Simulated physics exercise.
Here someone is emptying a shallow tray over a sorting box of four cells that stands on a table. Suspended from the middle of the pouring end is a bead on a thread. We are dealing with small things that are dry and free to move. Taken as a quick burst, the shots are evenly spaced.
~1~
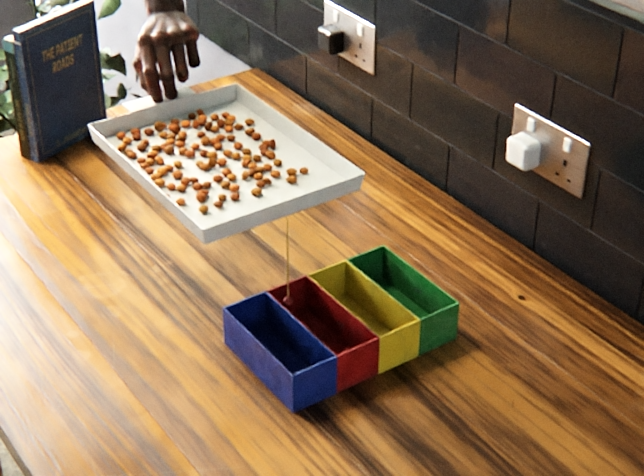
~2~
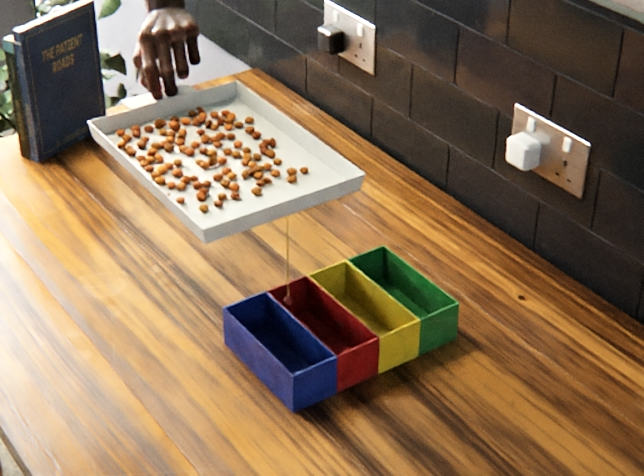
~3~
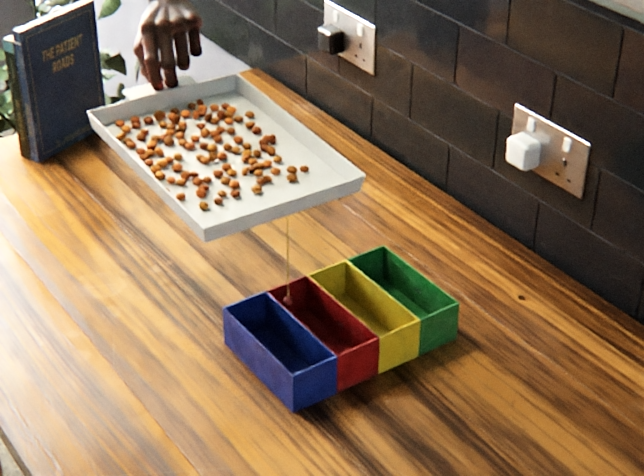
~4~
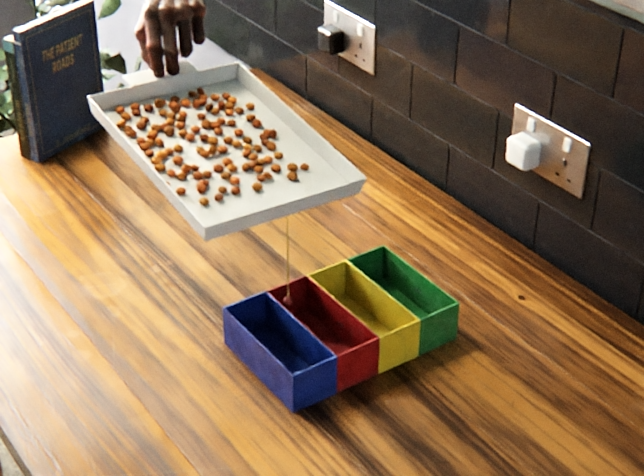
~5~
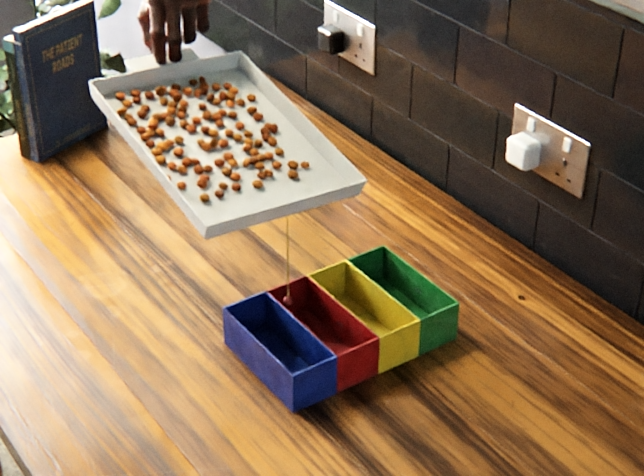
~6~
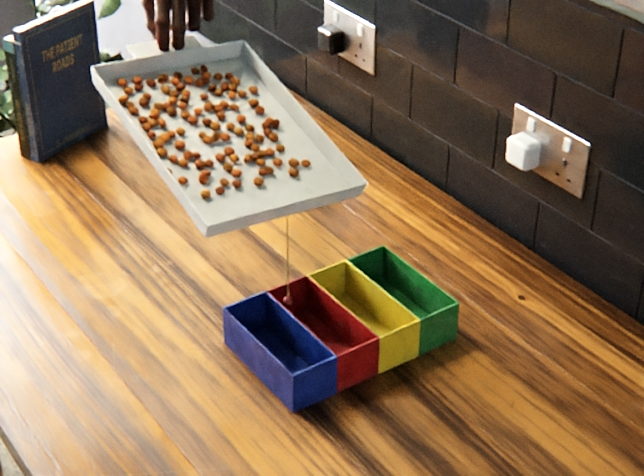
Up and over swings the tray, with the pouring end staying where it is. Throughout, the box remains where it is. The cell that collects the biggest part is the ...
... Yellow one.
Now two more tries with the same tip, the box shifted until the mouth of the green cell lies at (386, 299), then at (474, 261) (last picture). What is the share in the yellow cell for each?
Near 40 % and 0 %.
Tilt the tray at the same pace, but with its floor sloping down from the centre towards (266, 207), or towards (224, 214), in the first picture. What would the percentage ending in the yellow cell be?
10 % and 0 %, roughly.
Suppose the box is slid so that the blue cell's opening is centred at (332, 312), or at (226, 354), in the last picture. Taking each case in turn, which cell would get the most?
In turn: The red one; the green one.
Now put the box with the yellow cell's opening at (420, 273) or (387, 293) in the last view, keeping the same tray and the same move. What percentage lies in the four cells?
About 80 % and 100 %.
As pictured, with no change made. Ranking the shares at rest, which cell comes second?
Behind the top one comes the red one.
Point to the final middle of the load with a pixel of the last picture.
Close to (361, 334), more or less.
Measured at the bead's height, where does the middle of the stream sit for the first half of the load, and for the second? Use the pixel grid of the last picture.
I'd say close to (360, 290) at first and close to (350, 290) later on.
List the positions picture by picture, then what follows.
Corners of the pouring end at (204, 226) and (360, 173), level; middle of the load at (204, 153), bits of cat kibble; bead on its thread at (288, 301); blue cell at (314, 381); red cell at (358, 361); yellow cell at (399, 343); green cell at (439, 325), in the first frame.
Corners of the pouring end at (204, 226) and (360, 173), level; middle of the load at (204, 151), in the second frame.
Corners of the pouring end at (205, 225) and (361, 175), tipped barely, lowest at the right corner; middle of the load at (204, 146), in the third frame.
Corners of the pouring end at (206, 224) and (362, 177), tipped a little, lowest at the right corner; middle of the load at (205, 138), in the fourth frame.
Corners of the pouring end at (208, 223) and (363, 179), tipped a little, lowest at the right corner; middle of the load at (206, 130), in the fifth frame.
Corners of the pouring end at (209, 222) and (363, 181), tipped clearly, lowest at the right corner; middle of the load at (207, 122); blue cell at (314, 381); red cell at (358, 361); yellow cell at (399, 343); green cell at (439, 325), in the sixth frame.
Soon after the last picture, tray tipped steeply; nearly all on the tray; a stray few falling or outside the box.
A little later, tray tipped past a quarter turn; about half on the tray; about a quarter in the yellow cell; a small part in the red cell; a stray few in the green cell; a stray few in the blue cell; about a quarter falling or outside the box.
Later still, tray tipped past a quarter turn; about two thirds in the yellow cell; about a quarter in the red cell; a small part in the blue cell; a small part in the green cell; a stray few falling or outside the box.
At rest, tray tipped past a quarter turn; about two thirds in the yellow cell; about a quarter in the red cell; a small part in the blue cell; a small part in the green cell; a stray few outside the box.
